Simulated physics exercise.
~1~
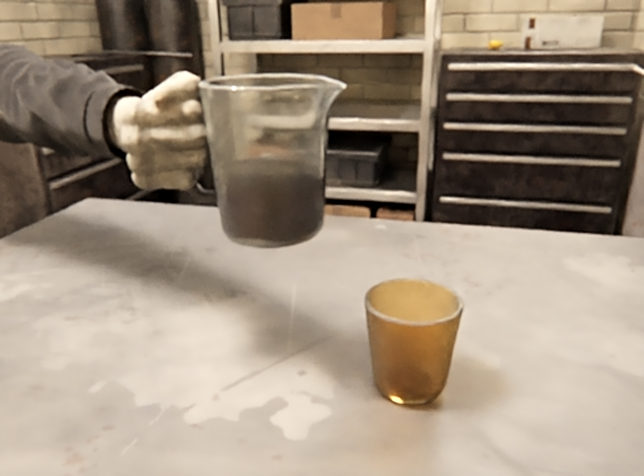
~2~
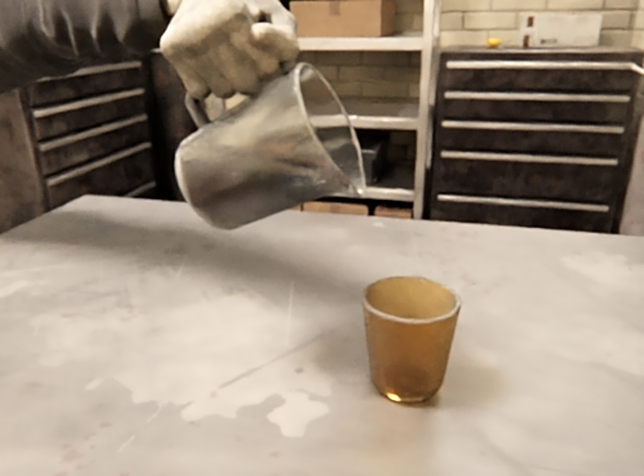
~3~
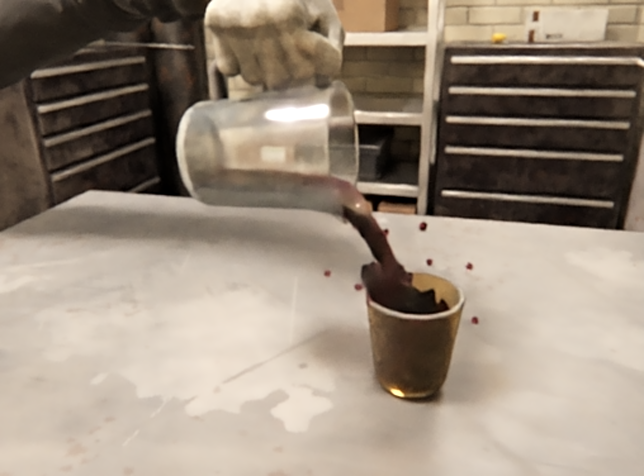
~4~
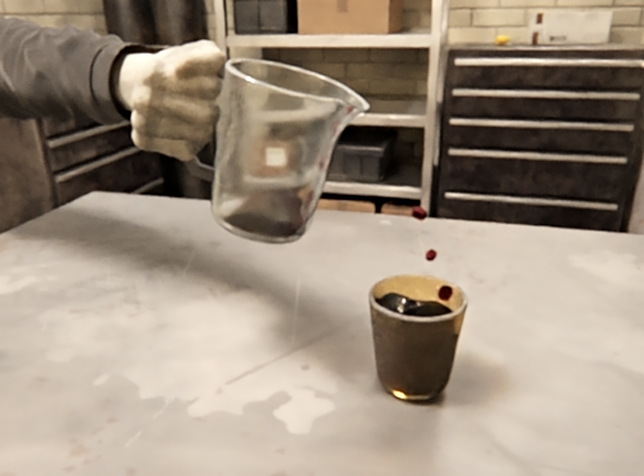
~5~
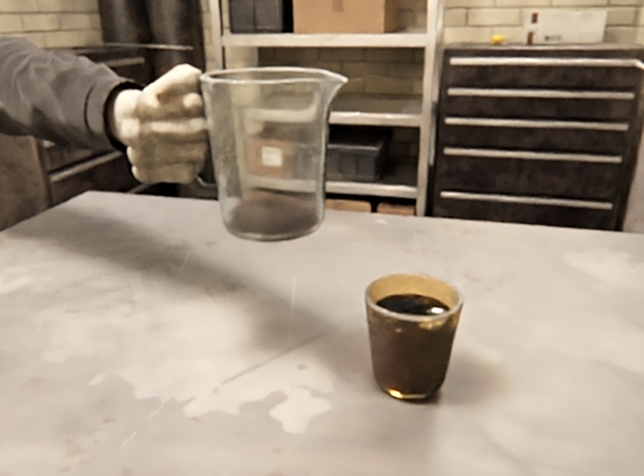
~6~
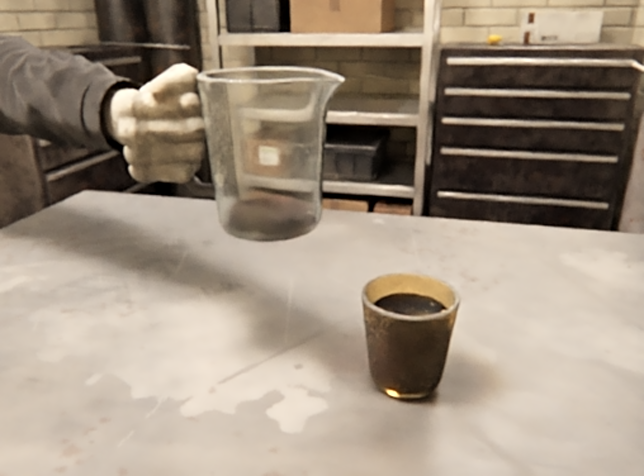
A gloved hand tipped a clear jug to the right over an amber tumbler, pouring dark red wine into it as a few drops flew about, then brought the jug upright again, leaving the tumbler mostly full and the jug nearly empty.
